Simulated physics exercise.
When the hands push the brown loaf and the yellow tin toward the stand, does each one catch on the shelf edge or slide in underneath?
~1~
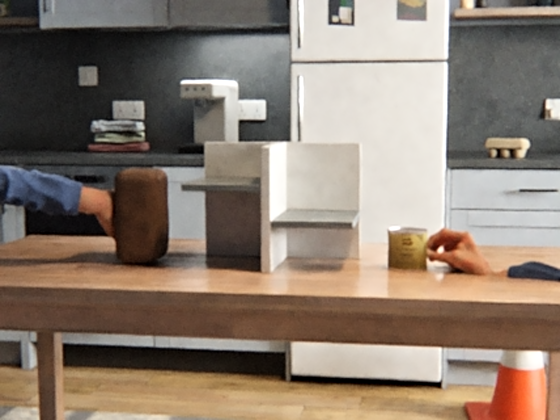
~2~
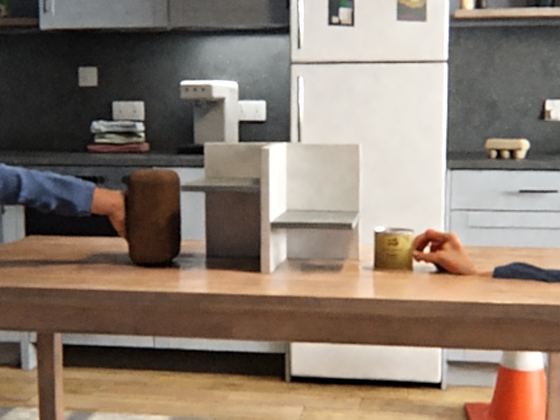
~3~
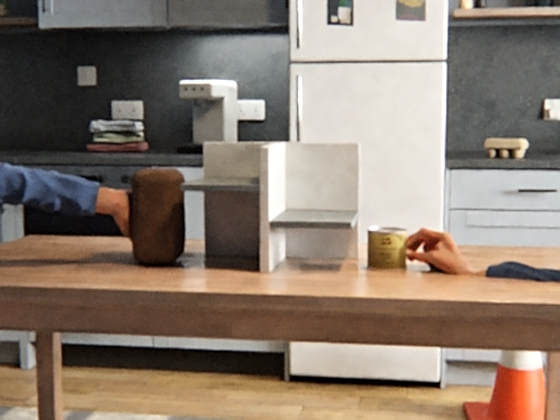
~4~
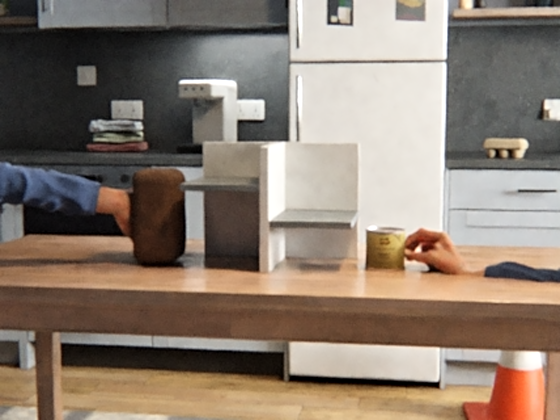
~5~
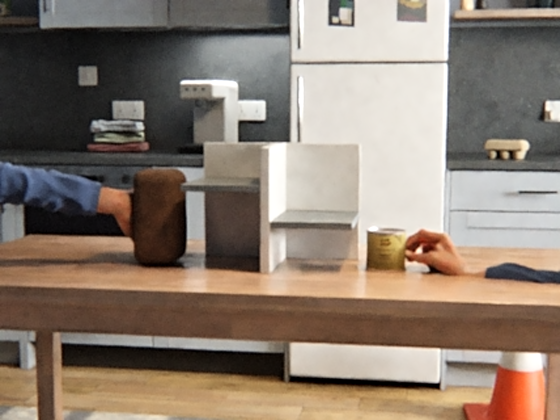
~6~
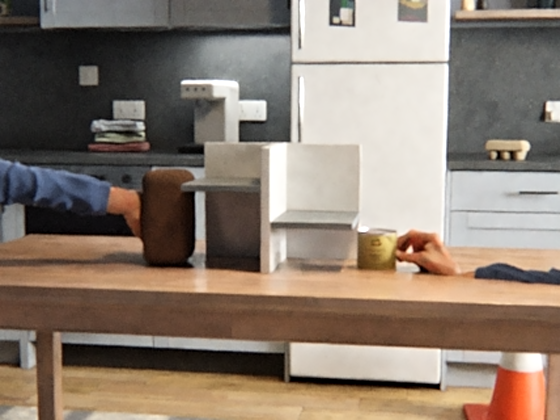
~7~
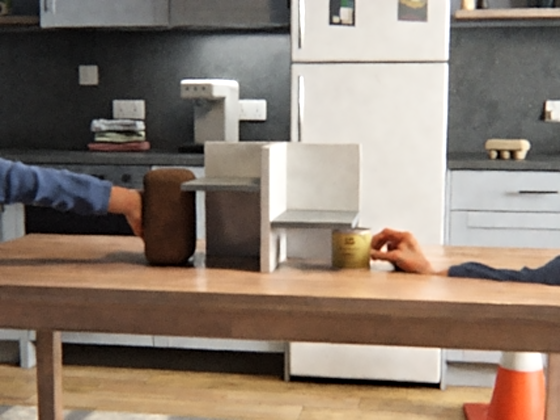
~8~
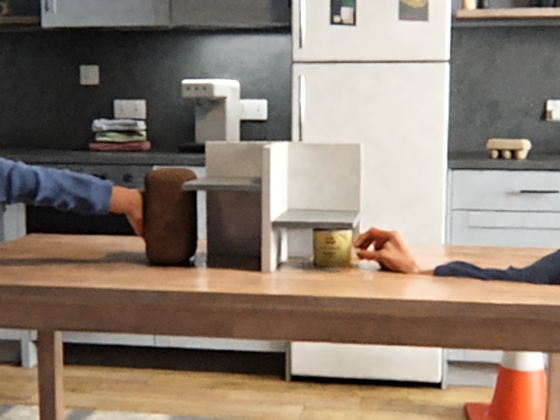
The brown loaf is too tall and catches on the edge of the left shelf. The yellow tin is low enough and slides in under the right shelf.
